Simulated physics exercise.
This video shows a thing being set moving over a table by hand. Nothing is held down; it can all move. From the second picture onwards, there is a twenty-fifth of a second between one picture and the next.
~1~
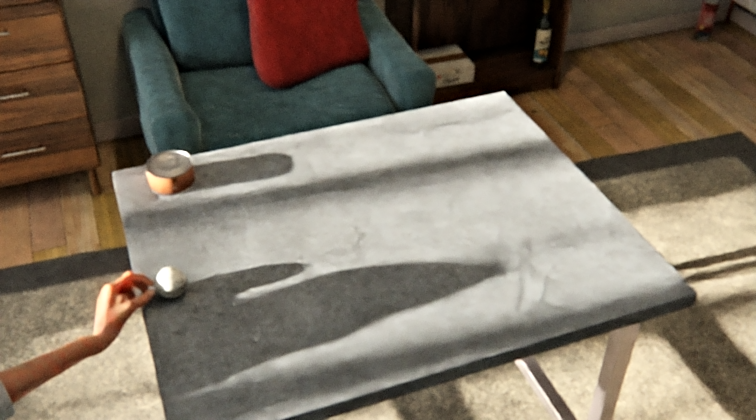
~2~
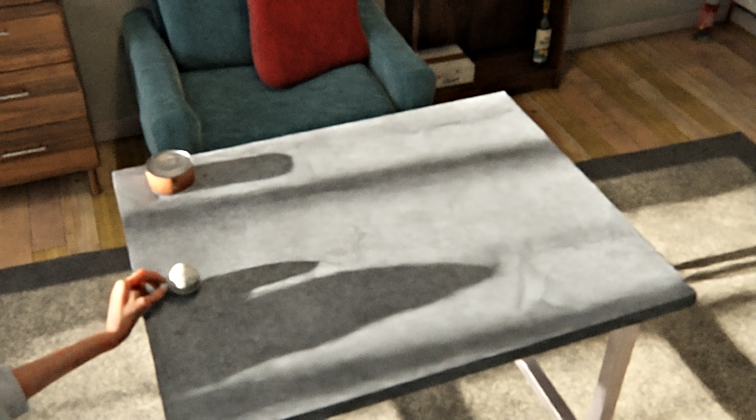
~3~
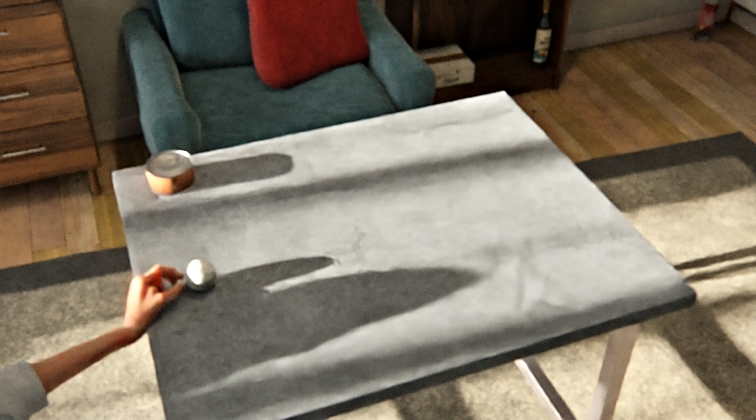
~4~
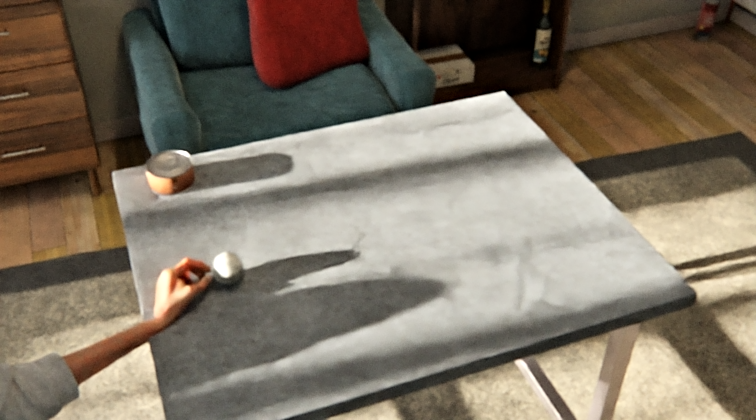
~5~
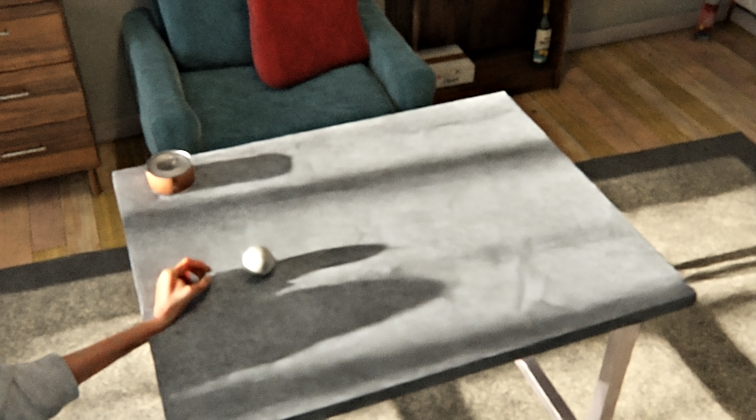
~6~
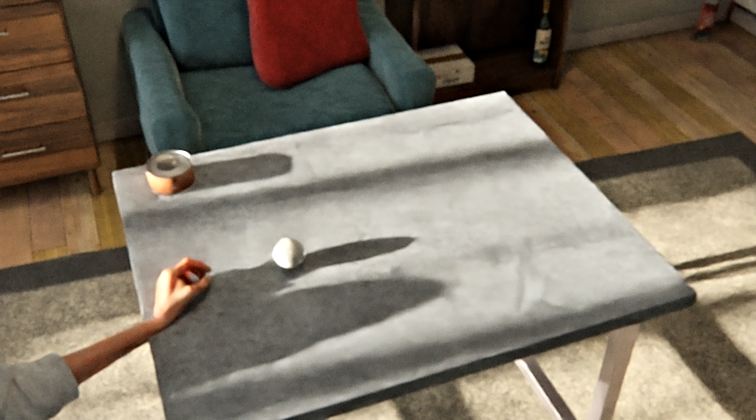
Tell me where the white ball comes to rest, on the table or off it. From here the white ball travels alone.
It rests off the table.
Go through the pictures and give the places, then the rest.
In the first picture, under the hand; white ball (171, 282).
In the second picture, under the hand; white ball (184, 279).
In the third picture, under the hand; white ball (201, 275).
In the fourth picture, white ball (228, 268).
In the fifth picture, white ball (259, 261) moved about its own width.
In the sixth picture, white ball (289, 253) moved well along.
Then, 0.20 s later than the last frame, white ball moved well along near (427, 219).
Then, 0.40 s later than the last frame, white ball moved well along near (545, 190).
Then, 0.70 s later than the last frame, white ball now off the table.
Then, 0.90 s later than the last frame, things are still on the move.
When it is over, off the table, white ball.
